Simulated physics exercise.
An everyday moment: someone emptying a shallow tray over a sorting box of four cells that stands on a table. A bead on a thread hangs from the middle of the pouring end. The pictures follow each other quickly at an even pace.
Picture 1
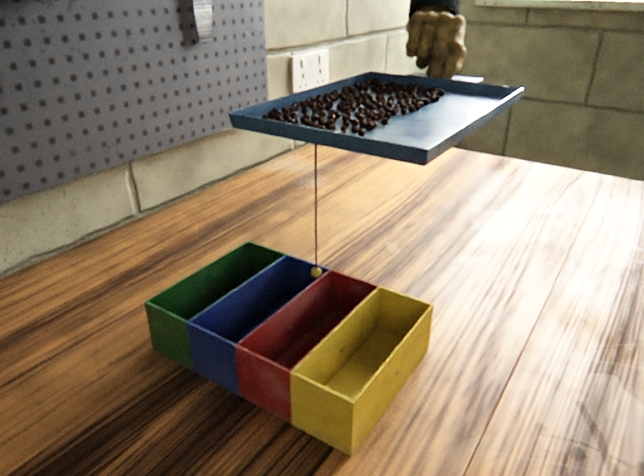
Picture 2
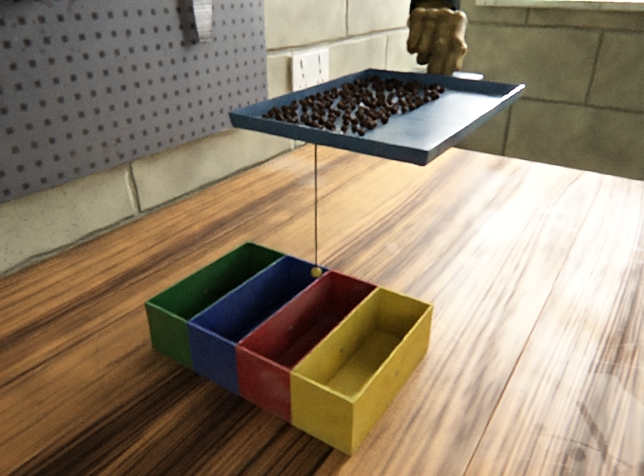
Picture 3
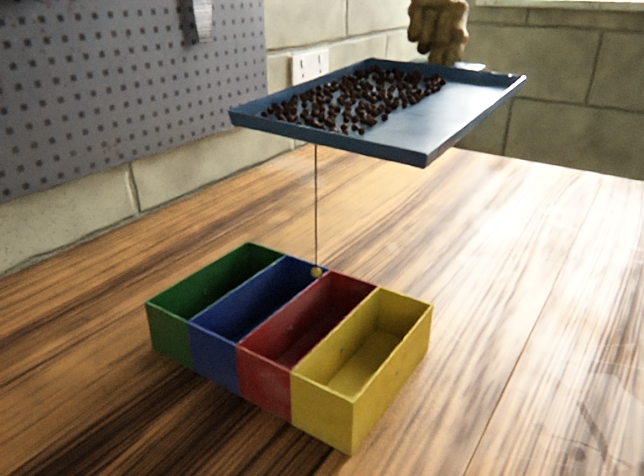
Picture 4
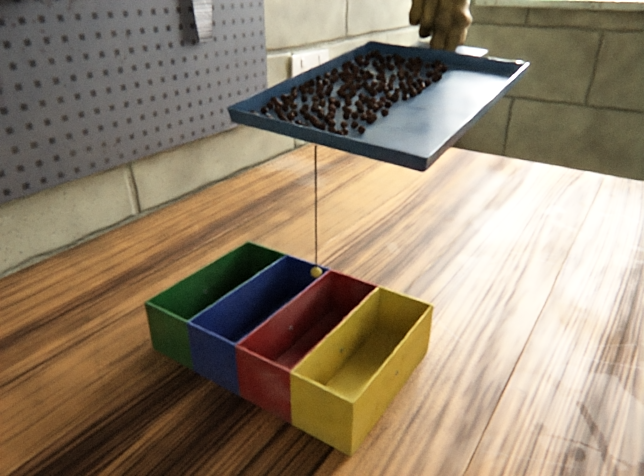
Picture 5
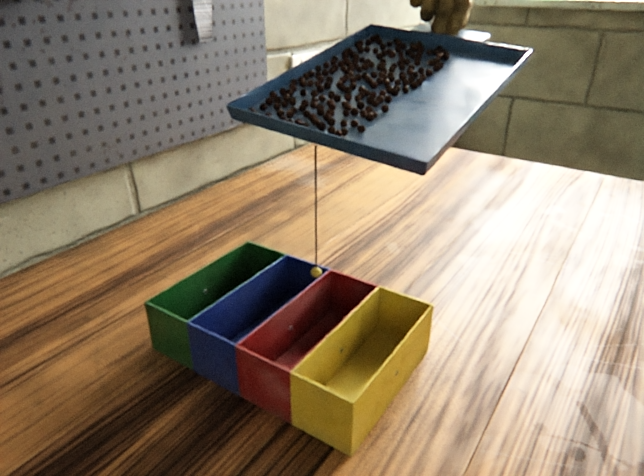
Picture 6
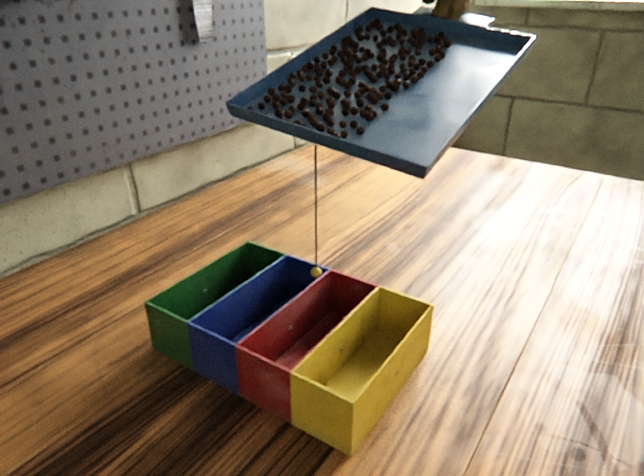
A hand at the top right holds the far edge of a shallow blue tray of small dark brown berries above a wooden table, seen from slightly above, with a block wall and grey pegboard behind. Below, a bead hangs on a thread over a box with green, blue, red and yellow cells, left to right. The hand raises the tray's far side, its near edge dips toward the right corner, and the berries shift and spread while the camera stays still.
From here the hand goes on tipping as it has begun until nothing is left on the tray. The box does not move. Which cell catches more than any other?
Fullest: The yellow cell.
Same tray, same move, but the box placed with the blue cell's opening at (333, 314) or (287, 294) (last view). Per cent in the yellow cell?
The first gives 10 %, the second 70 %.
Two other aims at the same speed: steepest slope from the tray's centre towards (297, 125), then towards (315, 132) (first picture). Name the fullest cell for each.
One: The green cell. Two: The cell in green.
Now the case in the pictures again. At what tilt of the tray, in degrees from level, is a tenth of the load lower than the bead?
Near 60 degrees.
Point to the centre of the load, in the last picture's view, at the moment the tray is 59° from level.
Roughly at (382, 157).
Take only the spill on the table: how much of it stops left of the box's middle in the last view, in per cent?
Close to 10 per cent.
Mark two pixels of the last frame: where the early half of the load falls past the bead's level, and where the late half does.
Around (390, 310) and then (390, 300).
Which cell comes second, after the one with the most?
Next in line is red.
Soon after the last picture, tray tipped steeply; most on the tray; a small part in the yellow cell; a stray few in the red cell; a small part falling or outside the box.
A little later, tray tipped right over; about half on the tray; about a quarter in the yellow cell; a small part in the red cell; about a quarter falling or outside the box.
Later still, tray tipped past a quarter turn; about two thirds in the yellow cell; about a quarter in the red cell; a stray few in the blue cell; about a quarter falling or outside the box.
At rest, tray tipped past a quarter turn; about two thirds in the yellow cell; about a quarter in the red cell; a stray few in the blue cell; none in the green cell; about a quarter outside the box.
